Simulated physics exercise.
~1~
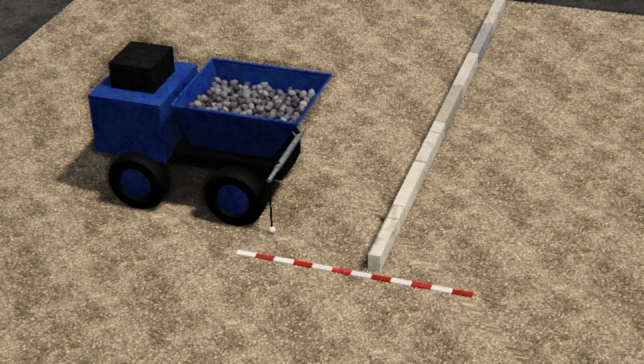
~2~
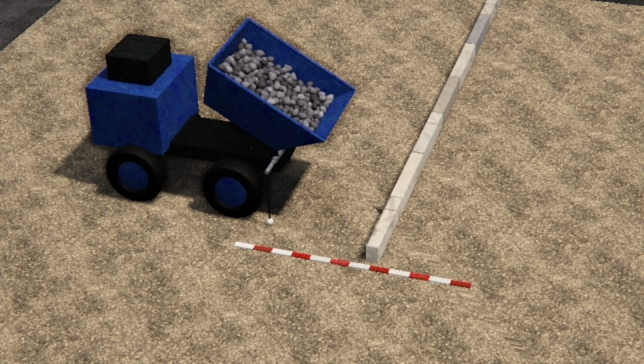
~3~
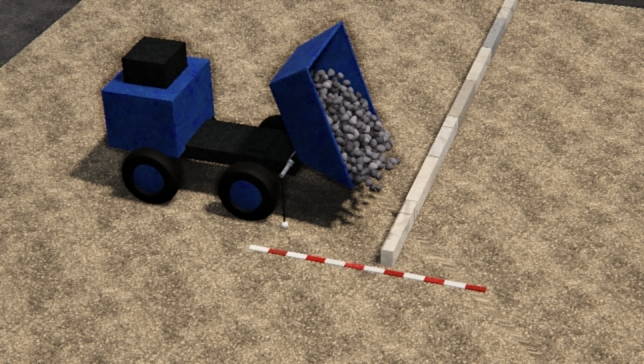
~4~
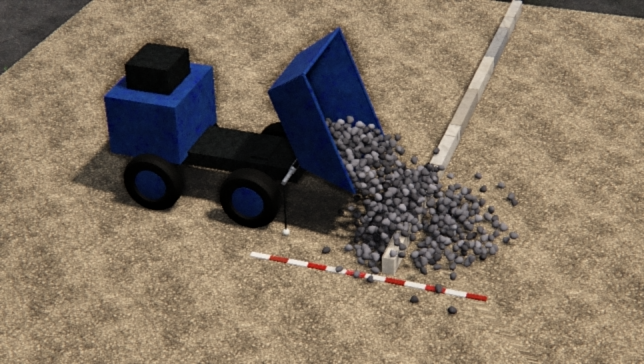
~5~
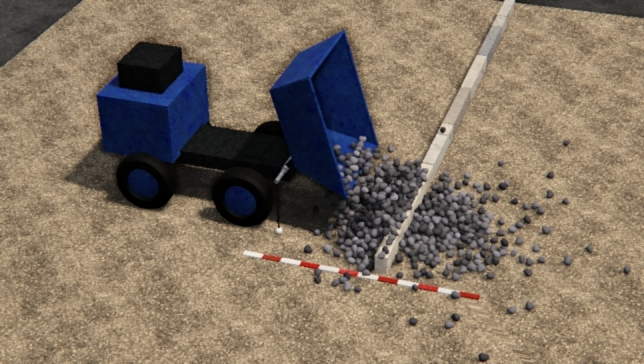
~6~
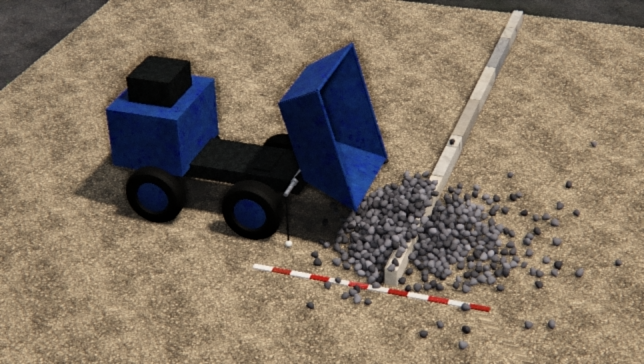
Blue dumper tipping its skip and pouring grey stones onto sandy ground, the heap spilling over a pale kerb as the skip empties.
